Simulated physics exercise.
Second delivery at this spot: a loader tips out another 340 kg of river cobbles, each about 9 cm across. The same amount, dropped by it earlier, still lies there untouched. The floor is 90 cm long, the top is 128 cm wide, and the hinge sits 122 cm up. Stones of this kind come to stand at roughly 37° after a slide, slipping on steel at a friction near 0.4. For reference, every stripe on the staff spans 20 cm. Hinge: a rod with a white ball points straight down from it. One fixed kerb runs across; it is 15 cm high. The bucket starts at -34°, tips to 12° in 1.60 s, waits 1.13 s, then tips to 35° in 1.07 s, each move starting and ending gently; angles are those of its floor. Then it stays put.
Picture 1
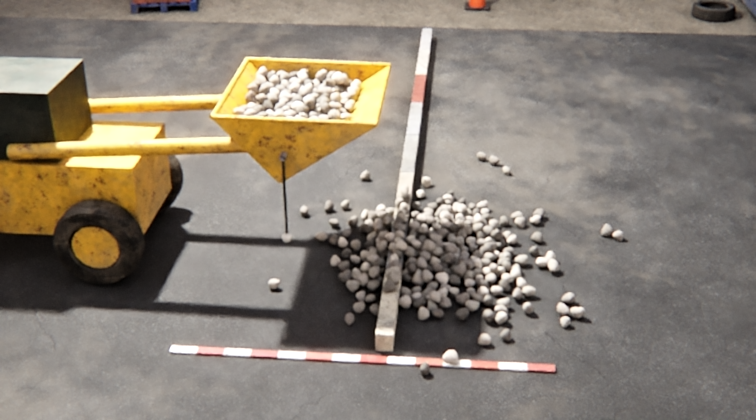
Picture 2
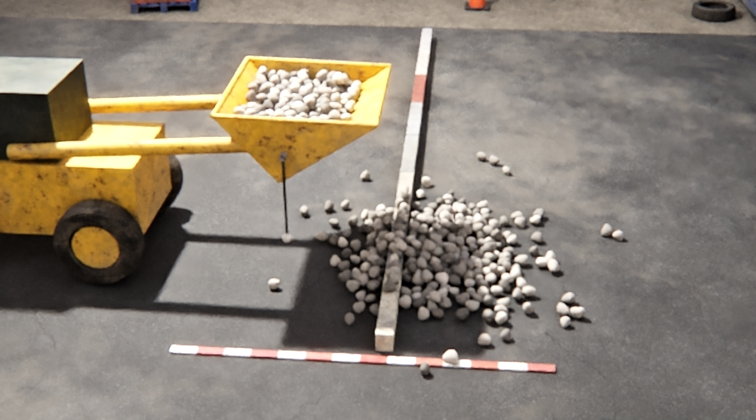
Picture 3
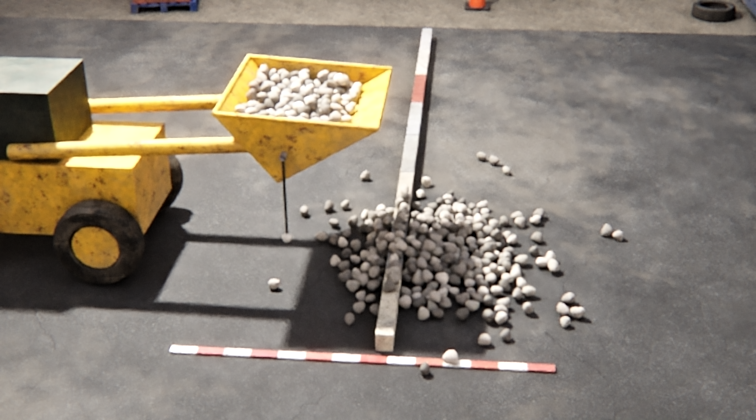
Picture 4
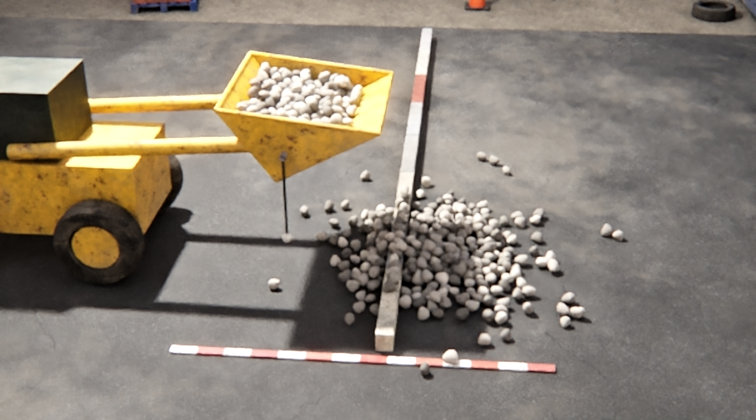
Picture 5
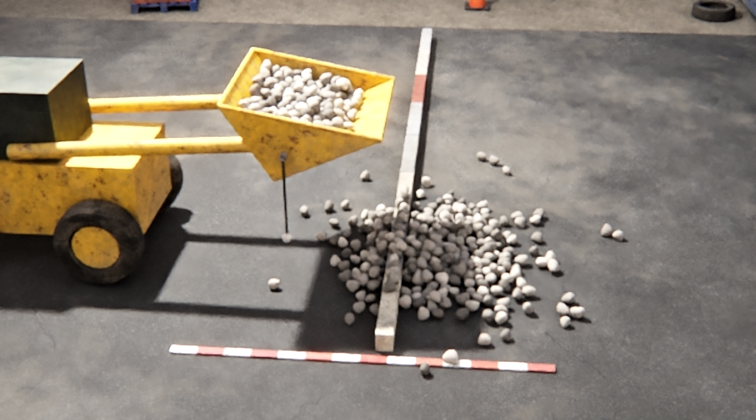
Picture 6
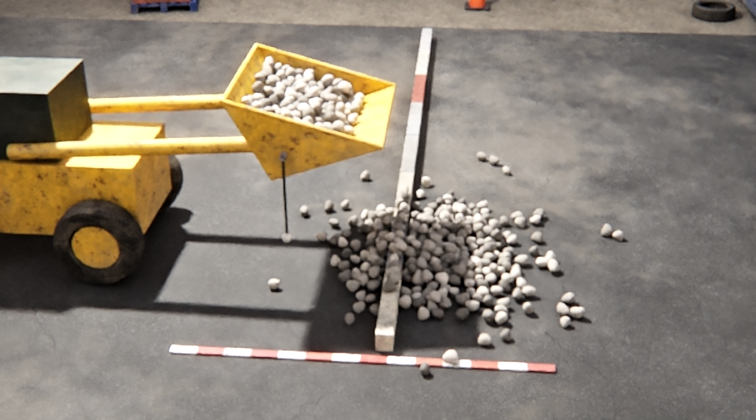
On dark tarmac, a yellow loader slowly tilting its raised bucket of cobbles forward above a still stone heap straddling a kerb.
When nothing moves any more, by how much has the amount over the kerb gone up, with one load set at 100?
It has gone up by about 57 per cent of a load.
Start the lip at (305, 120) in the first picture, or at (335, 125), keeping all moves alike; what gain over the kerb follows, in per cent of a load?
0 % and 5 %.
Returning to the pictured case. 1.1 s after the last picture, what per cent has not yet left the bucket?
Estimate: 100 % remaining inside, roughly.
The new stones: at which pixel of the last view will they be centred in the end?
The middle ends up near (411, 241).
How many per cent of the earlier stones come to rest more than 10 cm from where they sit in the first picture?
Close to 5 per cent.
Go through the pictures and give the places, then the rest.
In the first frame, the bucket is at -34°, its lip at (377, 125); the top of the load is at (303, 80). The earlier load is highest near (399, 233), 20 cm above ground level, 27 % on this side of the kerb, 73 % over the kerb.
In the second frame, the bucket is at -33°, its lip at (377, 126); the top of the load is at (295, 81).
In the third frame, the bucket is at -31°, its lip at (378, 129); the top of the load is at (281, 79).
The fourth frame shows lip at (380, 134), floor tilted -28°, highest stones at (265, 79).
In the fifth frame, the bucket is at -24°, its lip at (381, 140); the top of the load is at (267, 77).
The sixth frame shows lip at (383, 148), floor tilted -19°, highest stones at (269, 74).
Then, 0.6 s after the last picture the floor is at 5°; in per cent of one load, 100 in the bucket, 27 on this side of the kerb, 73 over the kerb; the foremost stones are at (577, 277).
Then, 1.1 s after the last picture the floor is at 12°; in per cent of one load, 99 in the bucket, 28 on this side of the kerb, 73 over the kerb; the foremost stones are at (577, 277).
Then, 3.7 s after the last picture the floor is at 35°; in per cent of one load, 0 in the bucket, 72 on this side of the kerb, 128 over the kerb; the foremost stones are at (577, 277).
Then, 6.4 s after the last picture the floor is at 35°; in per cent of one load, 0 in the bucket, 69 on this side of the kerb, 131 over the kerb; the foremost stones are at (577, 277). Net gain over the kerb, 57.
